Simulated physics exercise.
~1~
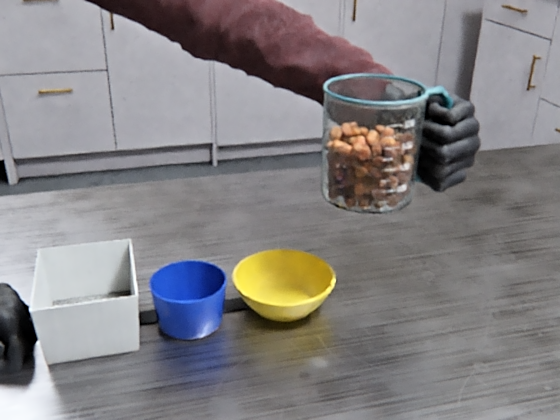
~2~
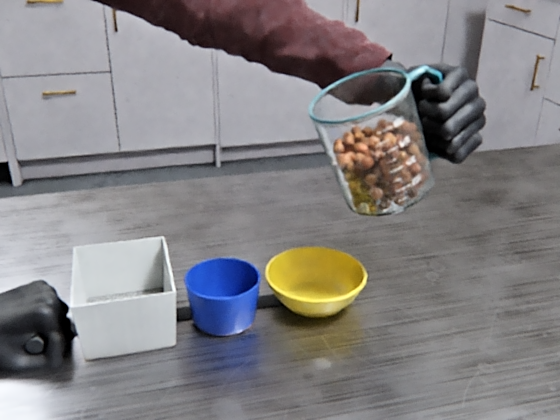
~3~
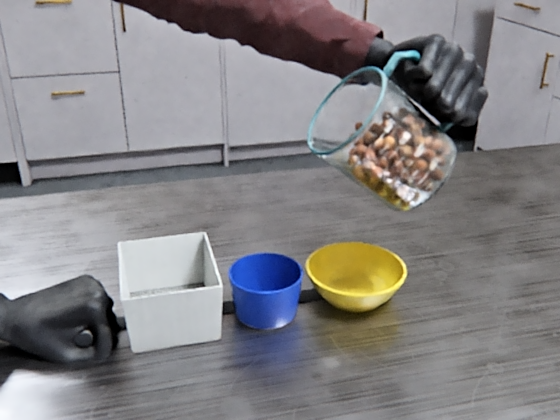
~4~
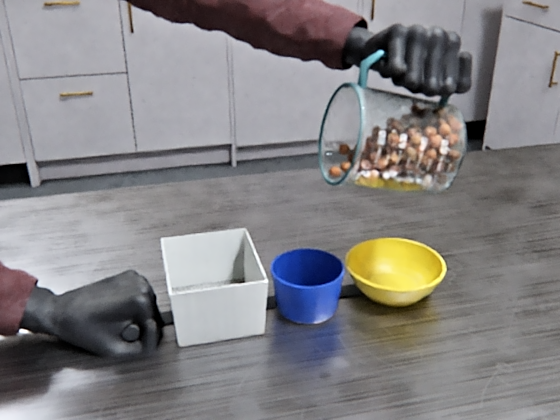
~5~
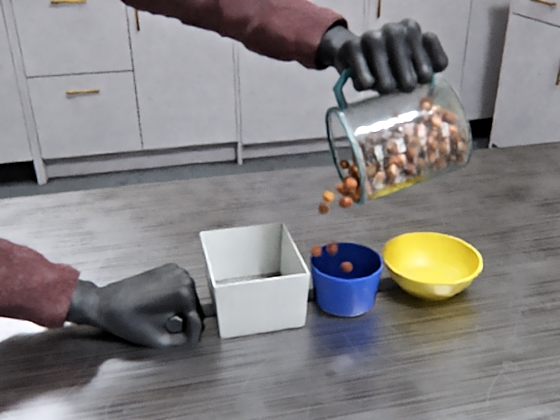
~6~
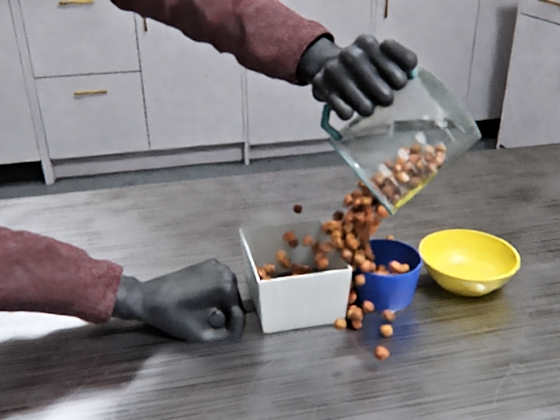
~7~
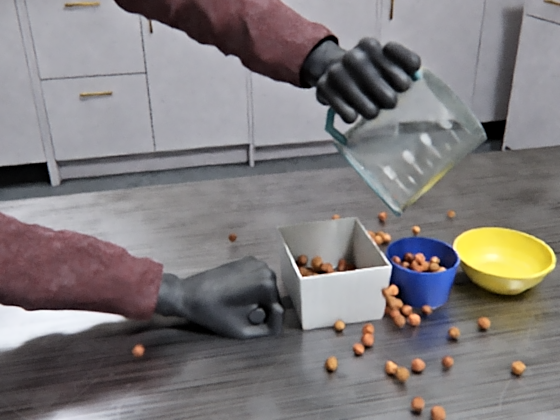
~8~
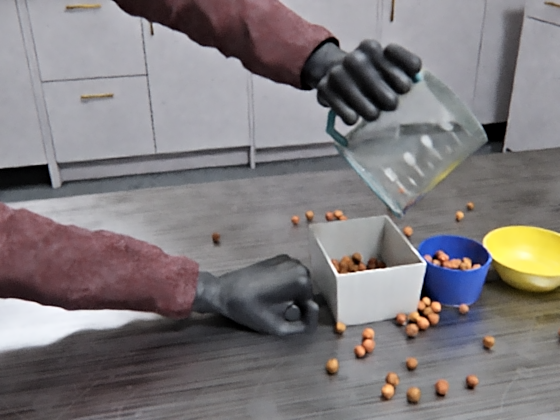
The footage shows one gloved hand sliding a white tin, a blue dish and a yellow bowl rightward while another tips a clear jug of hazelnuts, which spill into the tin and dish and scatter across the table, leaving the jug and bowl empty.
